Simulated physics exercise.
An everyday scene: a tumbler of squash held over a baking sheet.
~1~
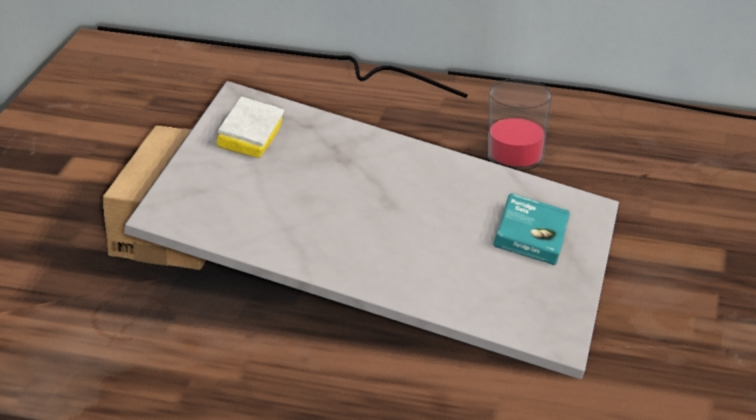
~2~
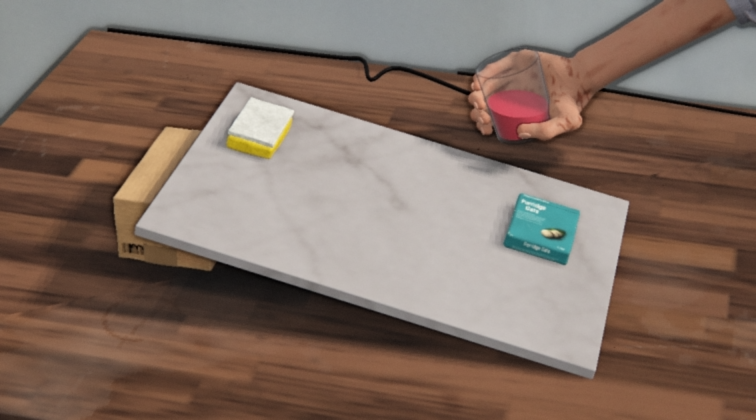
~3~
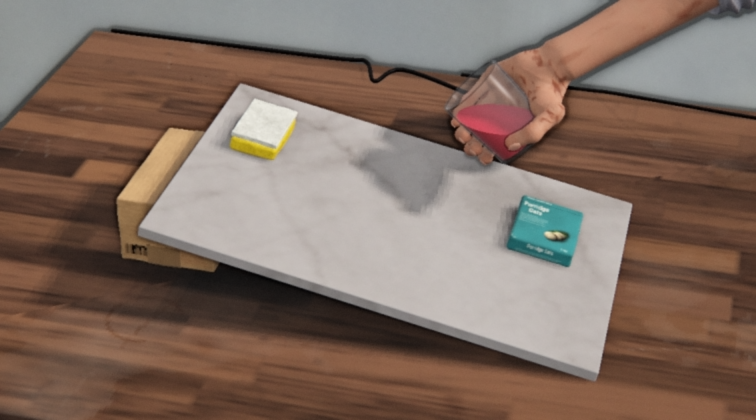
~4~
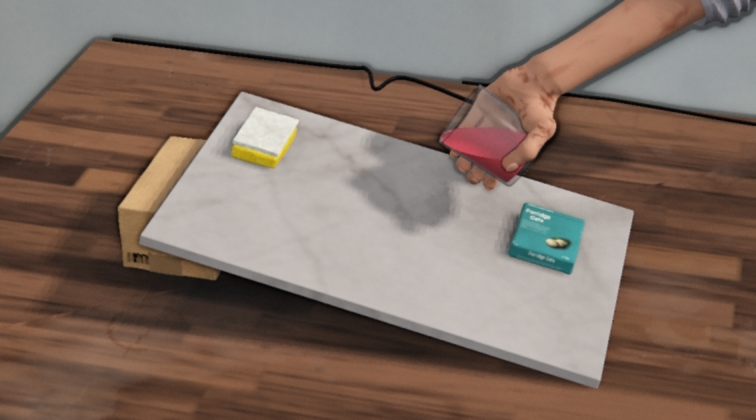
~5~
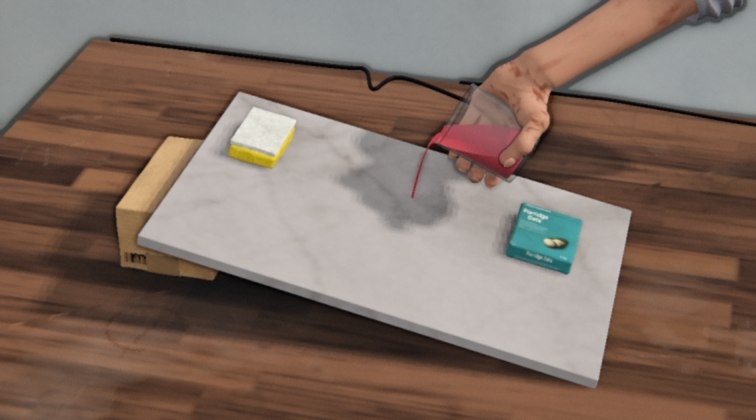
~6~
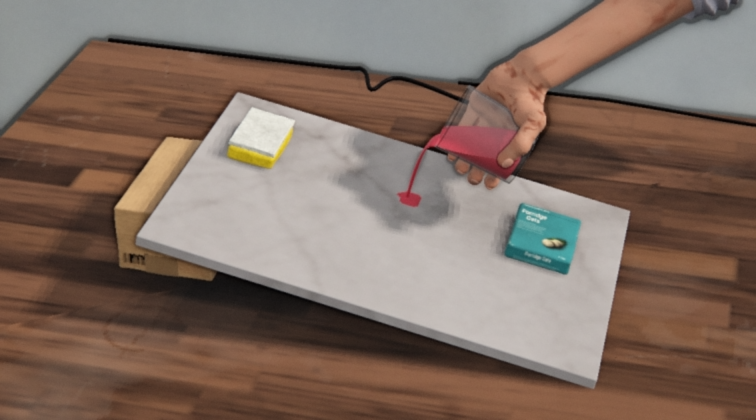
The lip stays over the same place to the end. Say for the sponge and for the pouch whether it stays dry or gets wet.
On the left the sponge - stays dry, on the right the pouch - gets wet.
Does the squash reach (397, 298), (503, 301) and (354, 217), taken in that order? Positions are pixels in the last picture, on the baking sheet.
The first point is outside the spill, the next one is outside the spill, and the last one is outside the spill.
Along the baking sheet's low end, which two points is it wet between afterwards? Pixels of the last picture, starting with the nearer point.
The near limit is (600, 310) and the far limit is (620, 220).
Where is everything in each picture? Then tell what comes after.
The first picture shows the baking sheet slopes down to the right; tumbler (518, 123) about a third full; sponge (251, 129); pouch (532, 229).
The second picture shows tumbler about a third full, surface at (519, 105); sponge (260, 130).
The third picture shows tumbler (496, 112) tipped 45° with all of its load; pouch (546, 231).
The fourth picture shows the baking sheet slopes down to the right; tumbler (491, 136) tipped 60° with all of its load; sponge (265, 139).
The fifth picture shows the first of it lands; tumbler (487, 133) tipped 65° with all of its load; pouch (545, 238).
The sixth picture shows the first of it lands; tumbler (486, 135) tipped 65° with nearly all of its load; sponge (261, 140); pouch (544, 238).
Shortly, it runs down to the right; the sponge is still dry; the pouch is wet along its edge.
Then, it runs down to the right and off the end; the sponge is still dry; the pouch is wet along its edge.
At the finish, it runs down to the right and off the end; the sponge is still dry; the pouch is wet along its edge.
